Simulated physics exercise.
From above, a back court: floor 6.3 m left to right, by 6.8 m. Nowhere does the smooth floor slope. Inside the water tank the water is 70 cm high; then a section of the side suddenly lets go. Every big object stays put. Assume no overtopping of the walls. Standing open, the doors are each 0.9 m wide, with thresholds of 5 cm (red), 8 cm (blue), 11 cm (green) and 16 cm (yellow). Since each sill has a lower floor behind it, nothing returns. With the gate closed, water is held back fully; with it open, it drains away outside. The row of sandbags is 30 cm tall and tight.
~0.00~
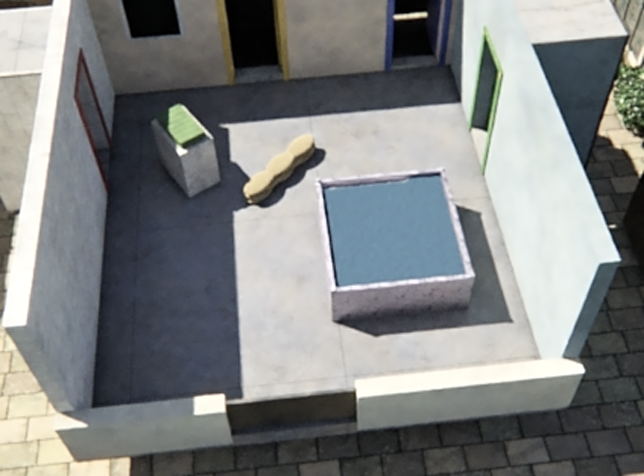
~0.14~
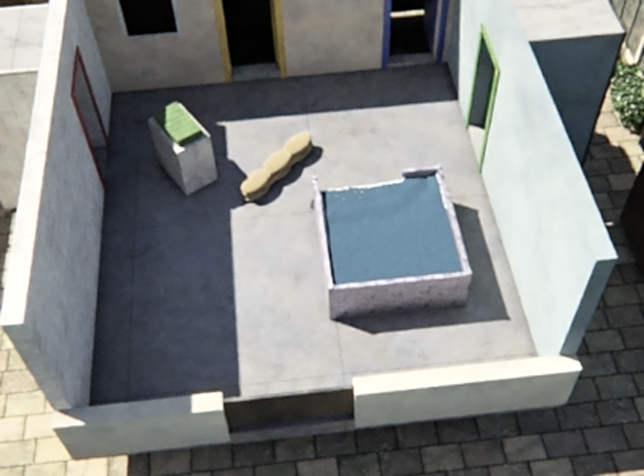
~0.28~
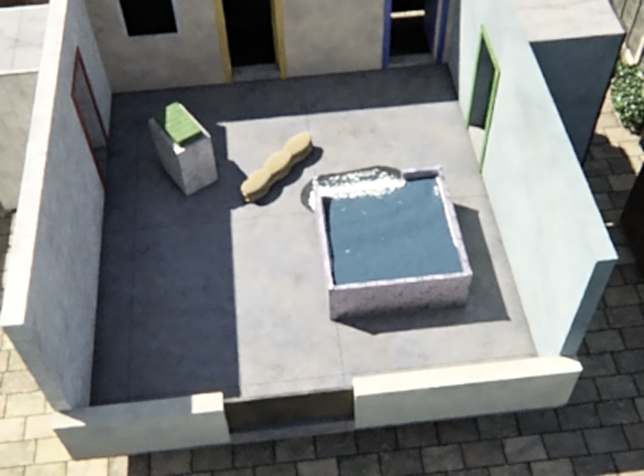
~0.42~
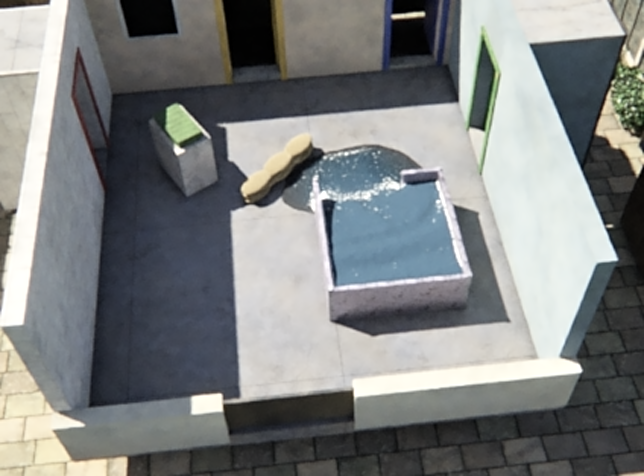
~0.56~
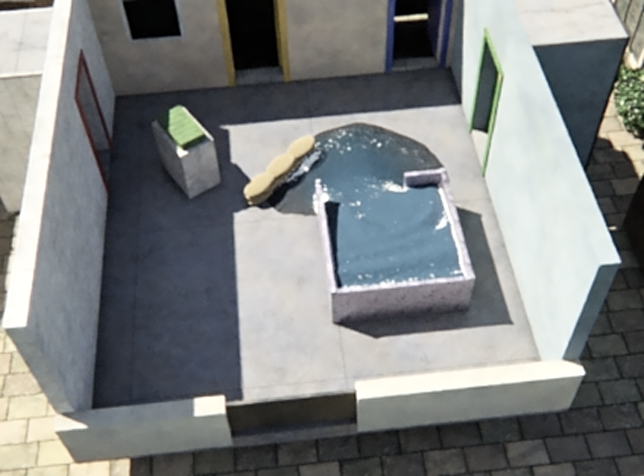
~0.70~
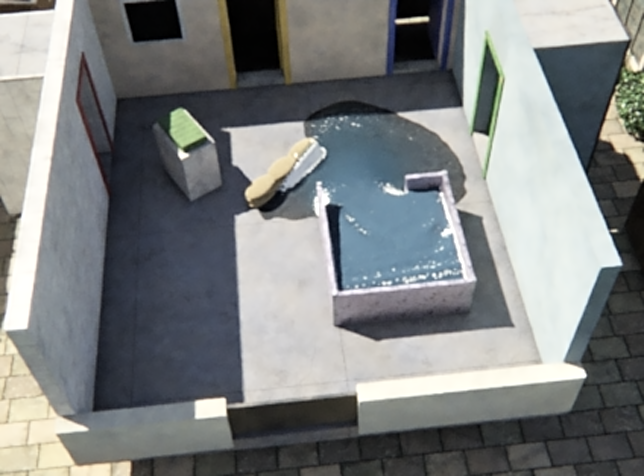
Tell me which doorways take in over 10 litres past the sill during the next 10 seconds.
At the end, at the red door the amount will climb above the limit, at the blue door the amount will climb above the limit, at the green door the amount will stay short of the limit, at the yellow door the amount will stay short of the limit.
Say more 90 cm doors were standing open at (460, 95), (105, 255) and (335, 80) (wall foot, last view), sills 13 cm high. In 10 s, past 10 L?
The first one exceeds it, the second one doesn't reach it, and the third one exceeds it.
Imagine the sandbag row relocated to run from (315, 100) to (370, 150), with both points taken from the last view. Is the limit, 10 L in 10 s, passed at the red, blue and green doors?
At the red door the limit is exceeded, at the blue door it is exceeded, and at the green door it is not reached.
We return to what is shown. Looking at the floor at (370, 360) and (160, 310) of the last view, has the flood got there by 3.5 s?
Untouched, soaked.
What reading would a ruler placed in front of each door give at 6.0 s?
Red 8 cm, blue 16 cm, green 7 cm, yellow 8 cm.
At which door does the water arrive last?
Red.
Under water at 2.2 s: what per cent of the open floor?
Covered: Roughly 35 %.
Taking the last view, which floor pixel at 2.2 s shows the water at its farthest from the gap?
Near (166, 99).
After 1.4 s water covers 25 % of the floor and is deepest (44 cm) near (312, 163); red door not reached, blue door 7 cm at the sill, 1 L in, green door 4 cm at the sill, 0 L in, yellow door 6 cm at the sill, 0 L in.
After 2.2 s water covers 35 % of the floor and is deepest (38 cm) near (445, 74); red door not reached, blue door 25 cm at the sill, 36 L in, green door 2 cm at the sill, 0 L in, yellow door 14 cm at the sill, 0 L in.
After 3.5 s water covers 60 % of the floor and is deepest (30 cm) near (445, 74); red door 3 cm at the sill, 0 L in, blue door 23 cm at the sill, 170 L in, green door 9 cm at the sill, 0 L in, yellow door 11 cm at the sill, 1 L in.
After 6.0 s water covers 90 % of the floor and is deepest (20 cm) near (539, 390); red door 8 cm at the sill, 18 L in, blue door 16 cm at the sill, 295 L in, green door 7 cm at the sill, 0 L in, yellow door 8 cm at the sill, 1 L in.
After 10.0 s water covers 95 % of the floor and is deepest (10 cm) near (223, 355); red door 7 cm at the sill, 35 L in, blue door 7 cm at the sill, 330 L in, green door 5 cm at the sill, 0 L in, yellow door 5 cm at the sill, 1 L in.
